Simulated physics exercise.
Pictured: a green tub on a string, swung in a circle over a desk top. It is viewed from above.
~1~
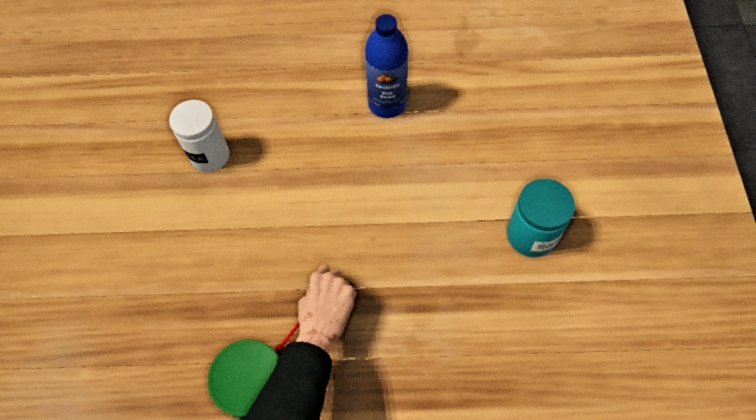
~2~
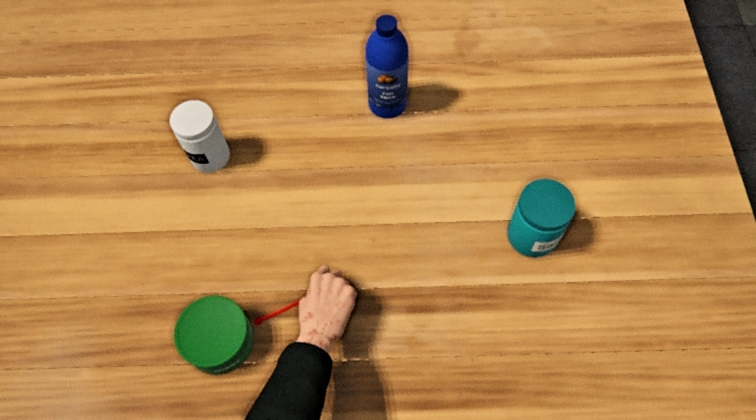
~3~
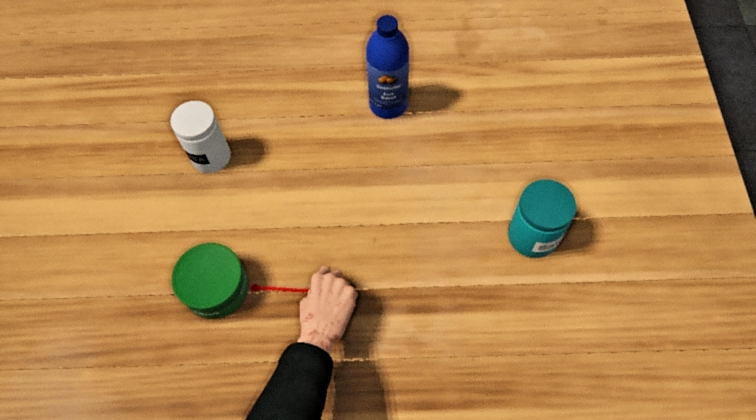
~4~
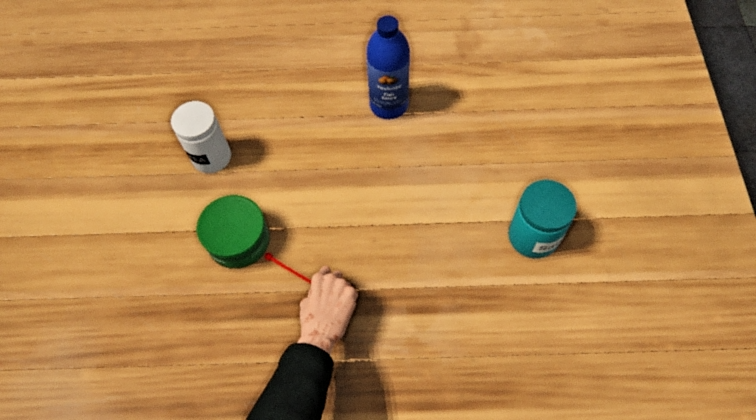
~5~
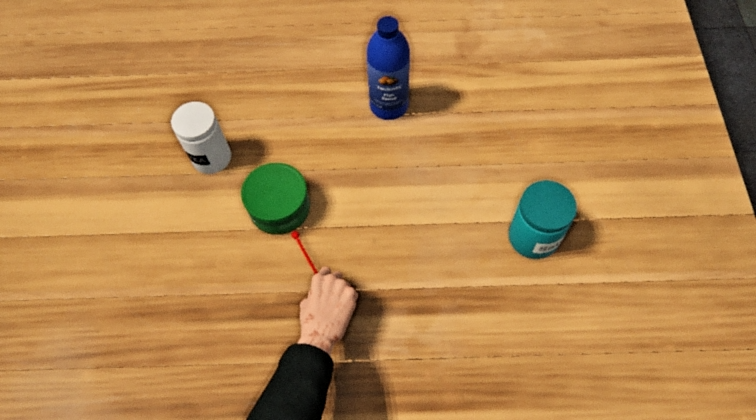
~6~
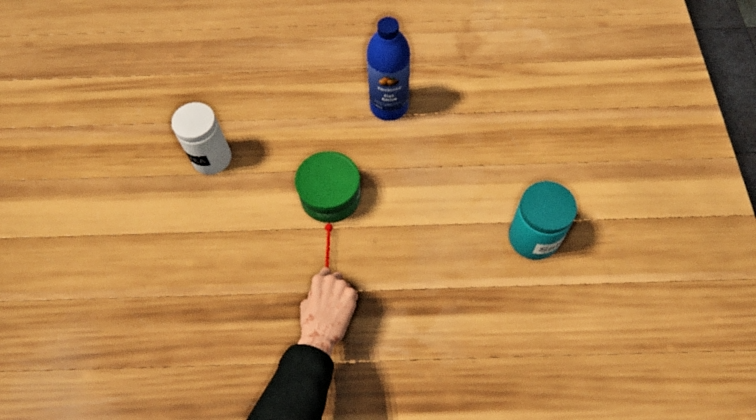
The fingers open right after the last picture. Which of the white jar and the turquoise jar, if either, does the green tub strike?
Struck or not: White jar - spared; turquoise jar - struck.
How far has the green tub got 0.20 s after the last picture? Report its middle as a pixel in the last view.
About (495, 210).
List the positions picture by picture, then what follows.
In the first picture, green tub (245, 377); white jar (191, 117); turquoise jar (547, 202); blue bottle (386, 22).
In the second picture, green tub (210, 330).
In the third picture, green tub (206, 275).
In the fourth picture, green tub (230, 224).
In the fifth picture, green tub (274, 190).
In the sixth picture, green tub (327, 178); white jar (193, 120); turquoise jar (549, 205); blue bottle (388, 25); going round clockwise.
Then, 0.08 s after the last picture, tub near (430, 203).
Then, 0.20 s after the last picture, tub near (495, 210); turquoise jar pushed aside.
At rest, tub near (495, 210); turquoise jar pushed aside. The white jar stays untouched and the turquoise jar gets hit.
